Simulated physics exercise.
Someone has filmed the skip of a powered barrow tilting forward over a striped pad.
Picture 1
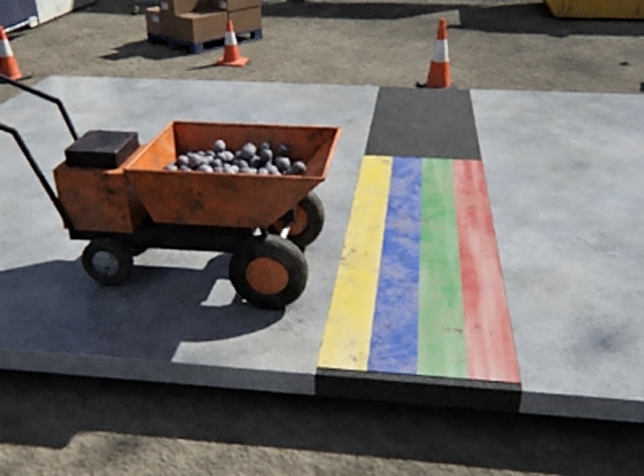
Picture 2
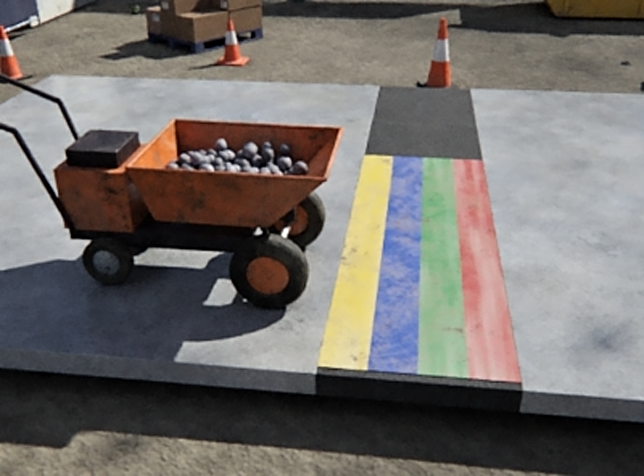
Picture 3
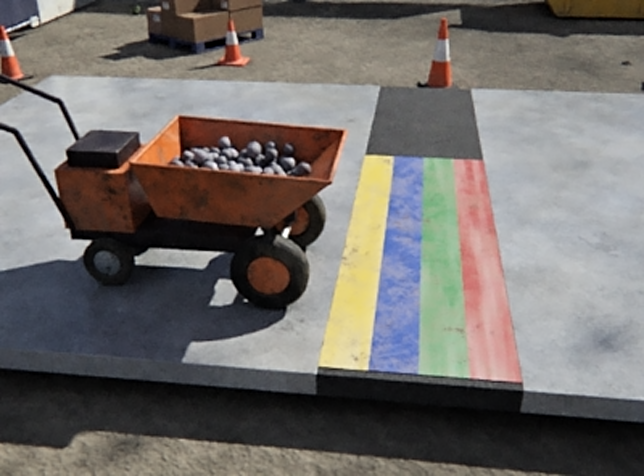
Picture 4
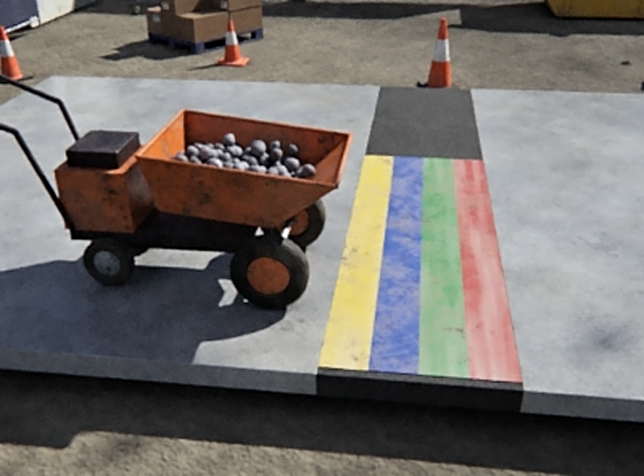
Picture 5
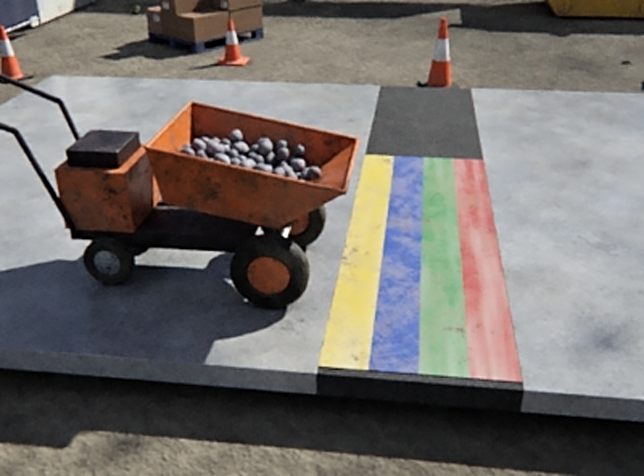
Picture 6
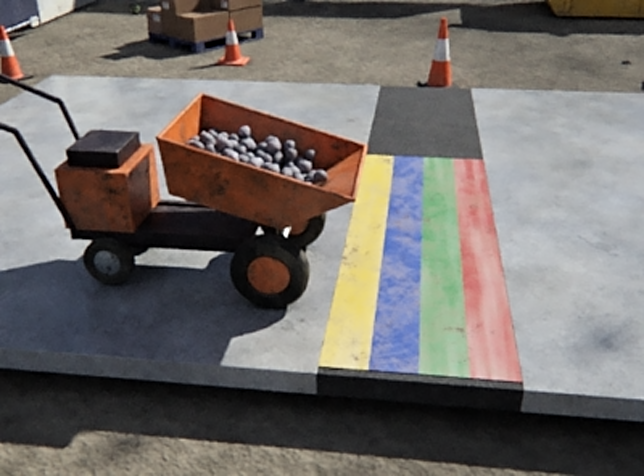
Orange skip of a wheeled barrow slowly tilting forward to the right, carrying round grey cobbles beside yellow, blue, green and red strips.
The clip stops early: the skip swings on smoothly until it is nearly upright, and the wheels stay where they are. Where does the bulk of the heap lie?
The heap favours the green strip.
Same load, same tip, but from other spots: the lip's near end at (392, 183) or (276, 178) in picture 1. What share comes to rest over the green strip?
First some 10, then 20 per cent.
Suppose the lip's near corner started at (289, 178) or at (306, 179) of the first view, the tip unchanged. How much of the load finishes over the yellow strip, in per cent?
The first gives 10 %, the second 0 %.
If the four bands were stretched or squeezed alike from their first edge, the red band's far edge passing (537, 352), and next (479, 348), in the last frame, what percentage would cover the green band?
About 30 and 30 per cent.
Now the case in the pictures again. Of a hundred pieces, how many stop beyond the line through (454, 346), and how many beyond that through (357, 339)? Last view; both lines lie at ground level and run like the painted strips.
In turn 30 and 70 in a hundred.
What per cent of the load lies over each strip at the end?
In per cent, yellow strip 0, blue strip 20, green strip 35 and red strip 15.
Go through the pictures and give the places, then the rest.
Lip of the skip near (323, 180), level; top of the load near (232, 172), round cobbles; yellow strip near (347, 335); blue strip near (394, 339); green strip near (442, 342); red strip near (490, 346), in the first frame.
Lip of the skip near (325, 180), level; top of the load near (220, 173), in the second frame.
Lip of the skip near (330, 183), tipped barely; top of the load near (209, 169), in the third frame.
Lip of the skip near (336, 187), tipped a little; top of the load near (213, 166), in the fourth frame.
Lip of the skip near (344, 193), tipped a little; top of the load near (217, 150), in the fifth frame.
Lip of the skip near (353, 200), tipped clearly; top of the load near (212, 146); yellow strip near (349, 334); blue strip near (396, 338); green strip near (443, 341); red strip near (492, 345), in the sixth frame.
Shortly afterwards, skip tipped steeply; the whole lot in the skip.
Next, skip tipped steeply; the bulk in the skip; a little over the blue strip; a little over the green strip.
Some moments later, skip tipped right over; near a quarter in the skip; near a quarter over the blue strip; near a third over the green strip; a little over the red strip; only a few off the paint.
In the end, skip tipped right over; near a quarter in the skip; none at all over the yellow strip; near a quarter over the blue strip; near a third over the green strip; a little over the red strip; only a few off the paint.
